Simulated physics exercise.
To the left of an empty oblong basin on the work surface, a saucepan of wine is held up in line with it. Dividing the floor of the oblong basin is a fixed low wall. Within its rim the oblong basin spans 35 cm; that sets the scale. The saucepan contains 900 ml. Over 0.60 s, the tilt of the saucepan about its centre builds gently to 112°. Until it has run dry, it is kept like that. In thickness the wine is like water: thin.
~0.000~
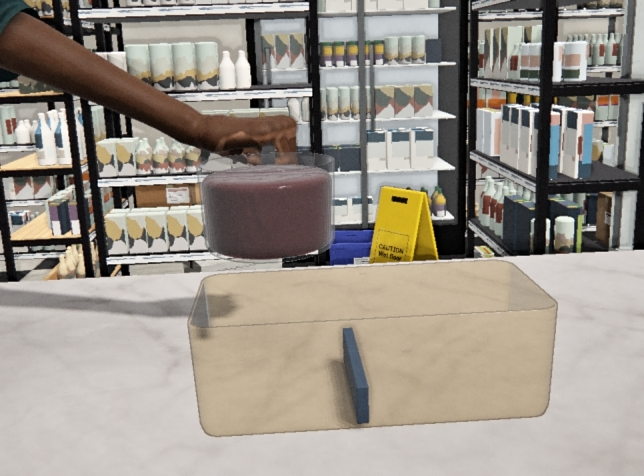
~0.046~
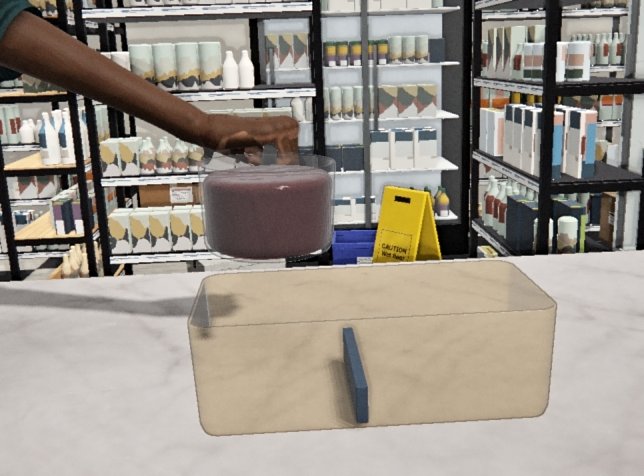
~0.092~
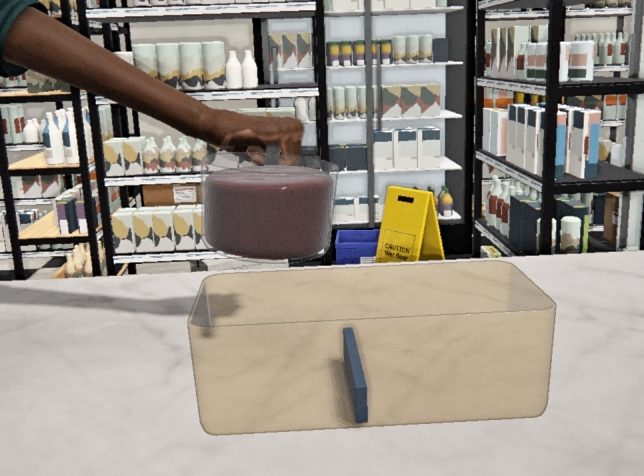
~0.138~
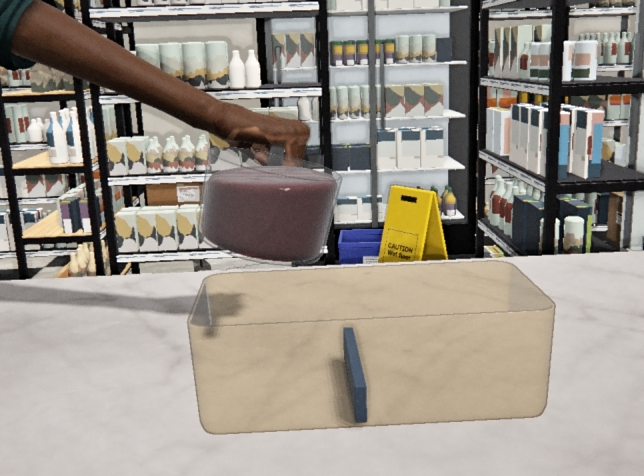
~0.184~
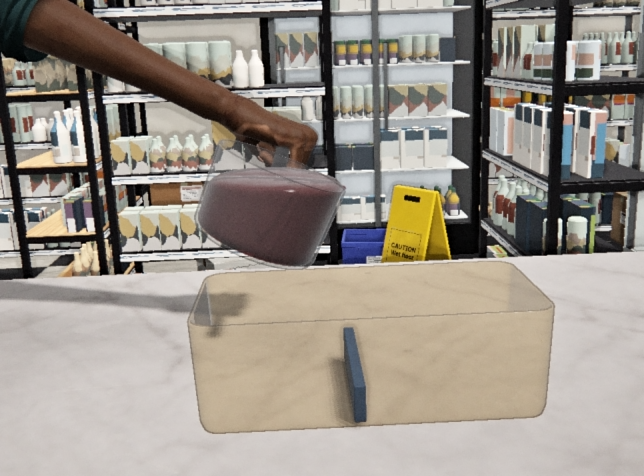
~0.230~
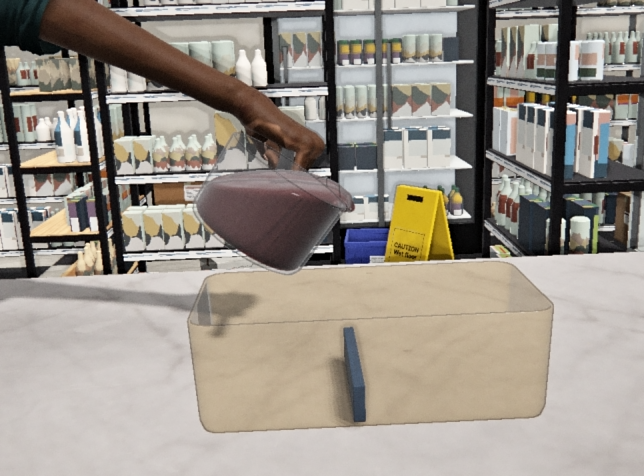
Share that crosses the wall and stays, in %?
77 %.
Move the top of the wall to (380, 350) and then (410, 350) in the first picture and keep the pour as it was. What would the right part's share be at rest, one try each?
The first gives near 45 per cent and the second near 20 per cent.
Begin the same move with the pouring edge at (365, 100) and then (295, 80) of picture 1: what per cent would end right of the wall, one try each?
85 then 70 %.
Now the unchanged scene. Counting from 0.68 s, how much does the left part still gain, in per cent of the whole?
It comes to some 5 per cent.
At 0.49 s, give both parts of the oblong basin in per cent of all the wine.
Near 1 on the left, 44 on the right.
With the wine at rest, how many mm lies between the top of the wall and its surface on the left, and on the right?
Looks like roughly 32 mm on the left and roughly 16 mm on the right.
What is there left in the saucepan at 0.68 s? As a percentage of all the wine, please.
Remaining share: Approx. 5 %.
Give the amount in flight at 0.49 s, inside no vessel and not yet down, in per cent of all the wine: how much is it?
My guess is roughly 24 %.
After 0.49 s the tilt is 103° and 30 per cent is still to pour, 1 is left of the wall and 45 right of it.
After 0.68 s the tilt is 112° and 5 per cent is still to pour, 17 is left of the wall and 75 right of it.
After 0.88 s the tilt is 112° and 0 per cent is still to pour, 21 is left of the wall and 78 right of it.
After 1.10 s the tilt is 112° and 0 per cent is still to pour, 22 is left of the wall and 77 right of it.
In the end 22 per cent lies left of the wall, 77 right of it and 1 outside.
